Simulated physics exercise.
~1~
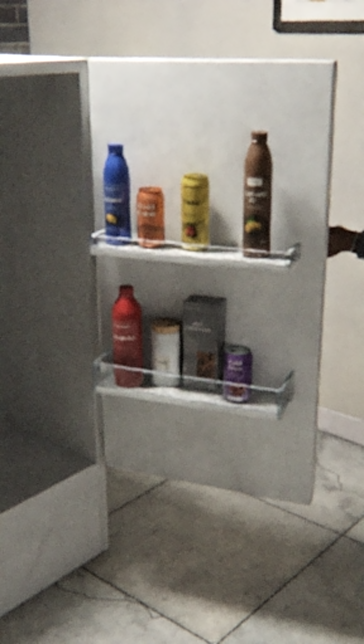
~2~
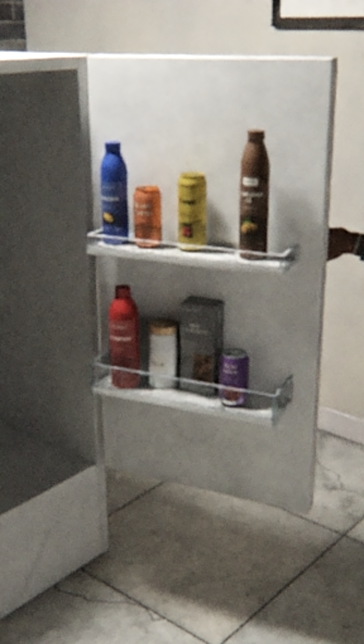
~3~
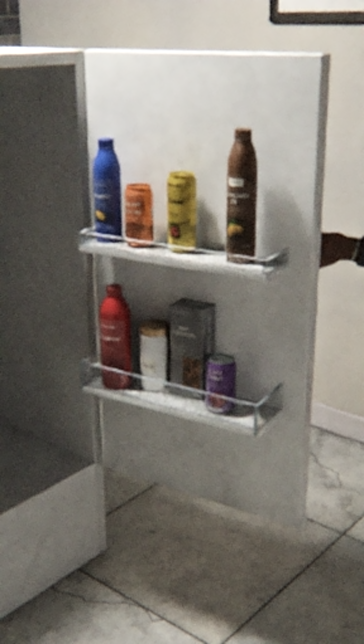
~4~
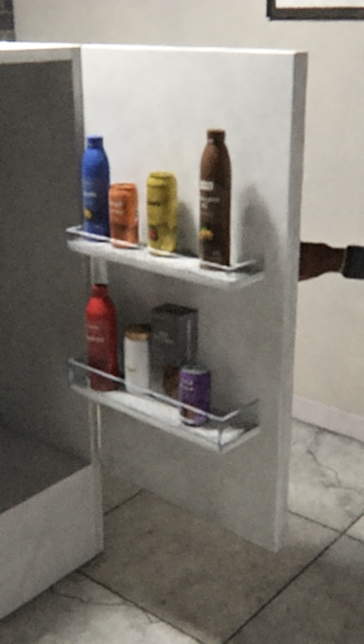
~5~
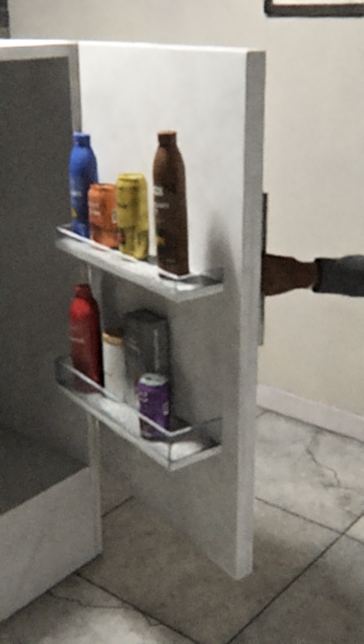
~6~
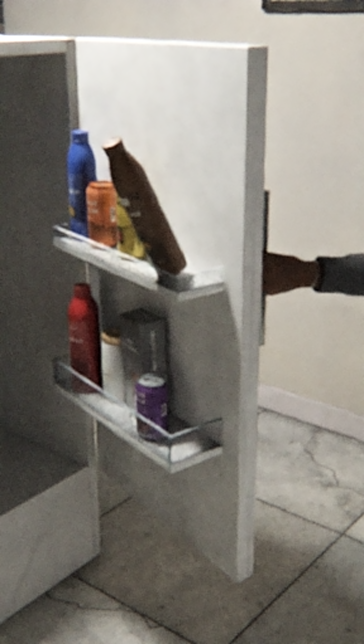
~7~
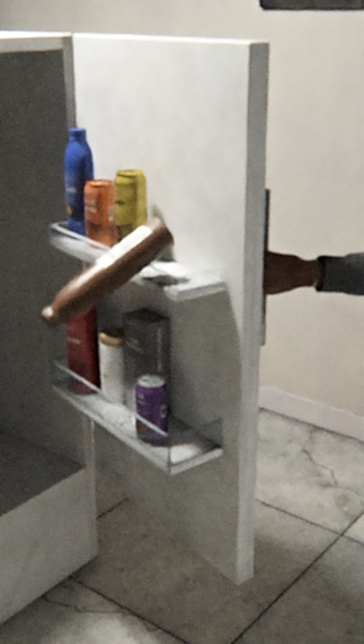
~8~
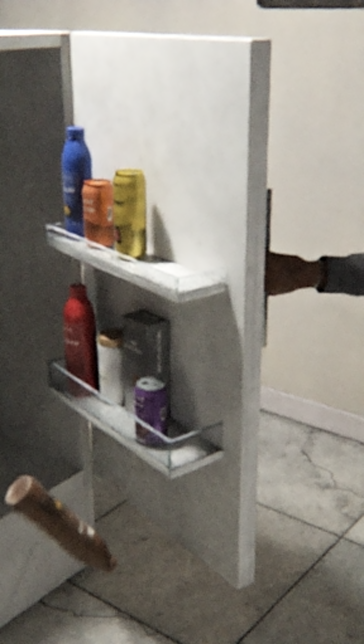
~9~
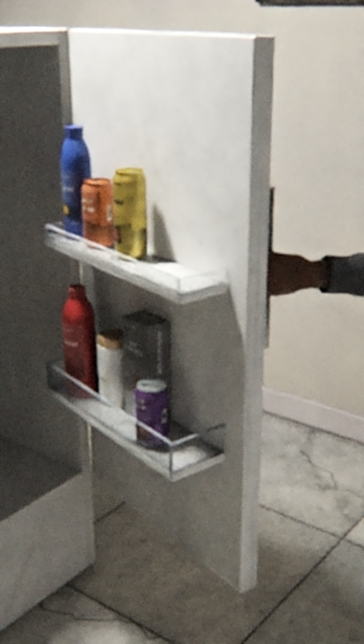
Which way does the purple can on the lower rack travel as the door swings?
The purple can moves to the left, staying upright on the lower rack as the door swings.
A brown bottle tips off a swinging cooler door's upper rack and falls out of sight.
